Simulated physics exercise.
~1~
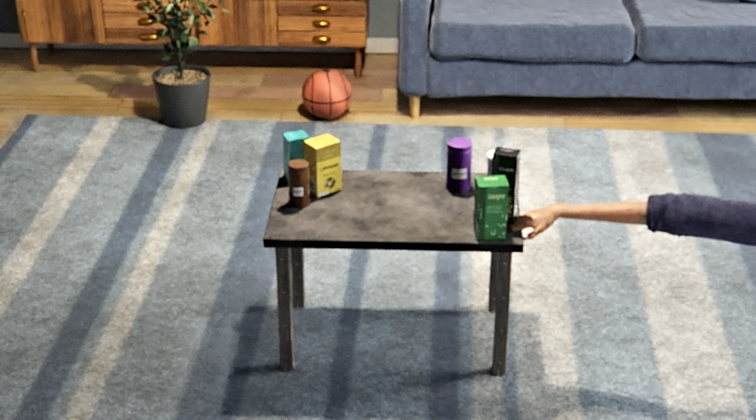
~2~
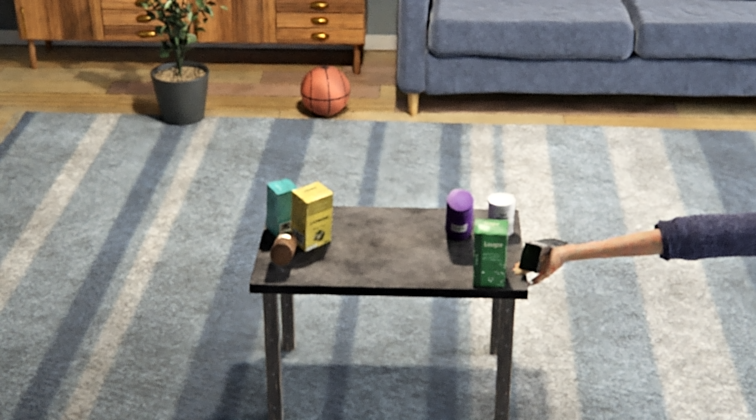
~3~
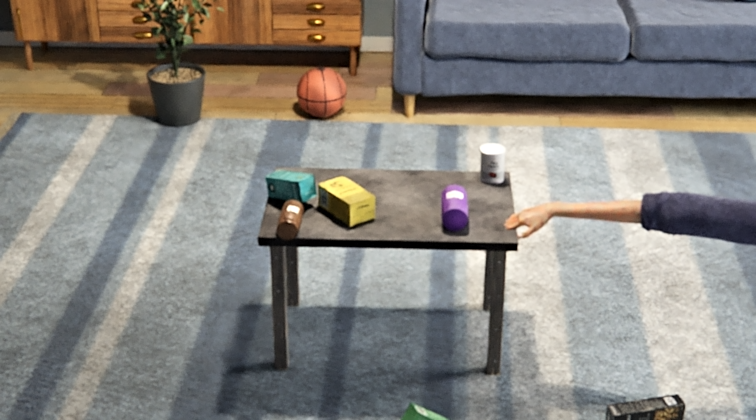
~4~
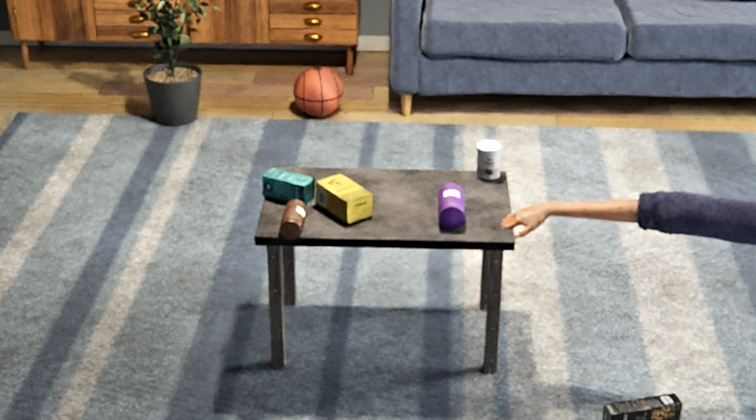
At the start, a hand grips the right edge of a small side table on a striped rug, with cartons, jars and a white tin standing on top. The table is pulled towards the viewer, and the brown jar topples while the black carton tips off the right side by the hand. The table is then pushed back, and the green carton drops off the front edge. The yellow and turquoise cartons and the purple jar fall over on the tabletop. Finally, the hand rests at the table, the white tin alone upright, and the black carton lies on the rug.
